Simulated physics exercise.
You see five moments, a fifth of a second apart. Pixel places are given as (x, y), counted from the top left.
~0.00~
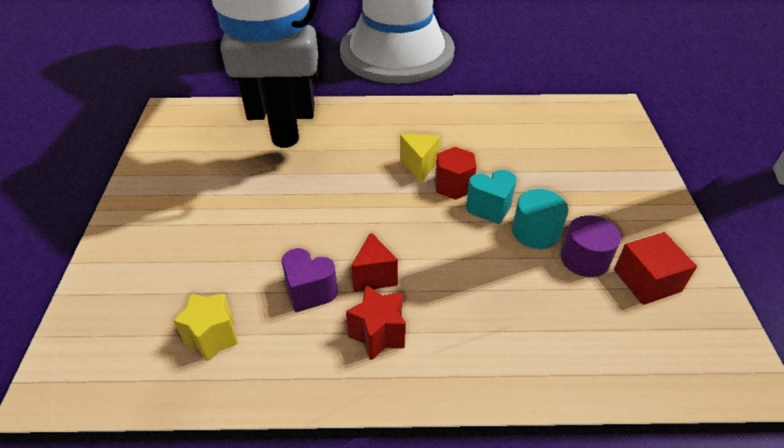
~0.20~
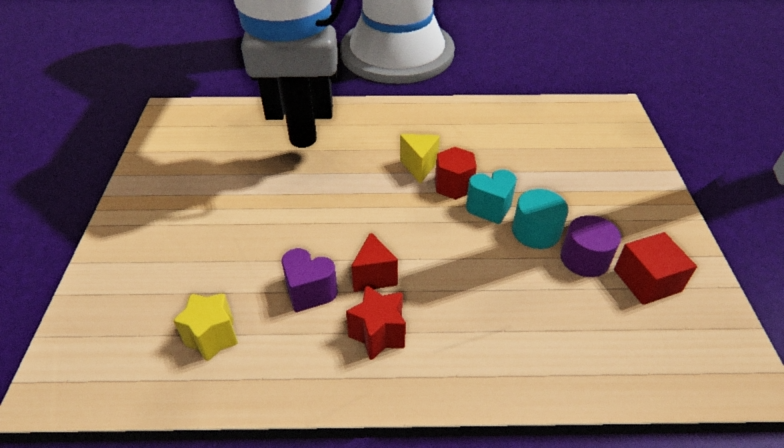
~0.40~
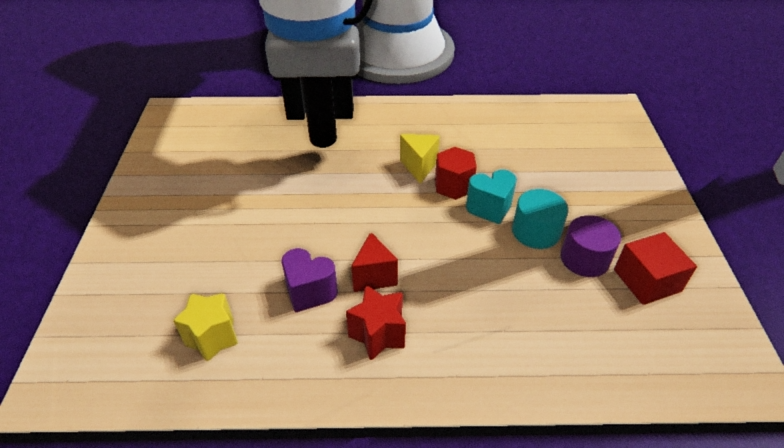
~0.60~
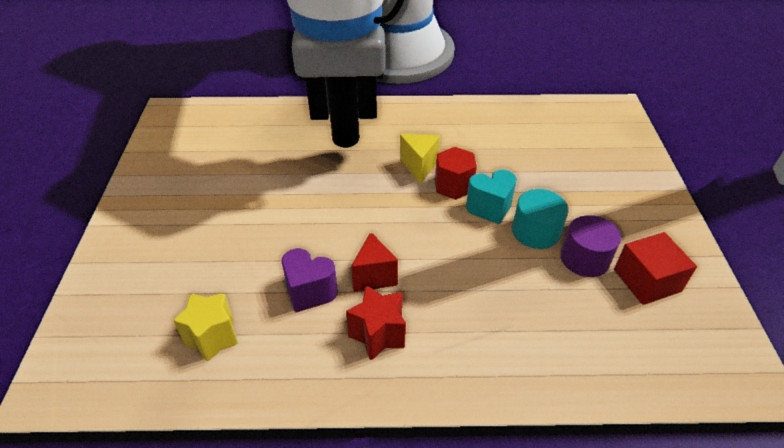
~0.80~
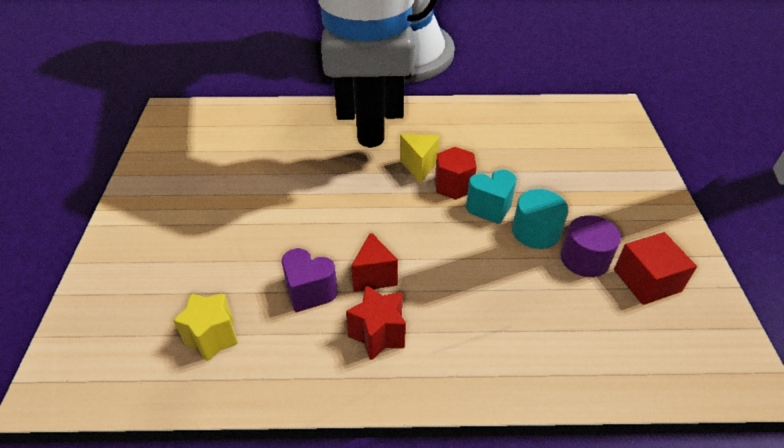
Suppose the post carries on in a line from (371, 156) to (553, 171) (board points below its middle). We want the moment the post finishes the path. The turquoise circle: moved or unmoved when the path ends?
At the end, its place is the same.
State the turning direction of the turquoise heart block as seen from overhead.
Short answer: Counterclockwise.
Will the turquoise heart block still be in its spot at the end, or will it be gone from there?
The turquoise heart block changes place.
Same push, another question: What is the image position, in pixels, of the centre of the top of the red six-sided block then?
Located at (472, 170).
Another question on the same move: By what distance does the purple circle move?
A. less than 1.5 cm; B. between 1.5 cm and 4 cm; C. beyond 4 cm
It's A.
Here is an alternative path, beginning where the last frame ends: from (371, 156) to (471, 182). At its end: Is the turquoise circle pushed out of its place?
Going by the path, yes.
On the path given first. One third of the way, post (432, 146); yellow three-sided block (455, 145), turned 55° clockwise; red six-sided block (467, 165), turned 25° clockwise; turquoise heart block (497, 185), turned 15° anticlockwise.
Two thirds of the way, post (495, 152); yellow three-sided block (508, 157), turned 115° clockwise; red six-sided block (472, 170), turned 45° clockwise; turquoise heart block (498, 189), turned 30° anticlockwise.
At the end, post (557, 156); yellow three-sided block (512, 159), turned 125° clockwise; red six-sided block (472, 170), turned 45° clockwise; turquoise heart block (498, 189), turned 30° anticlockwise; turquoise circle still; purple circle still.
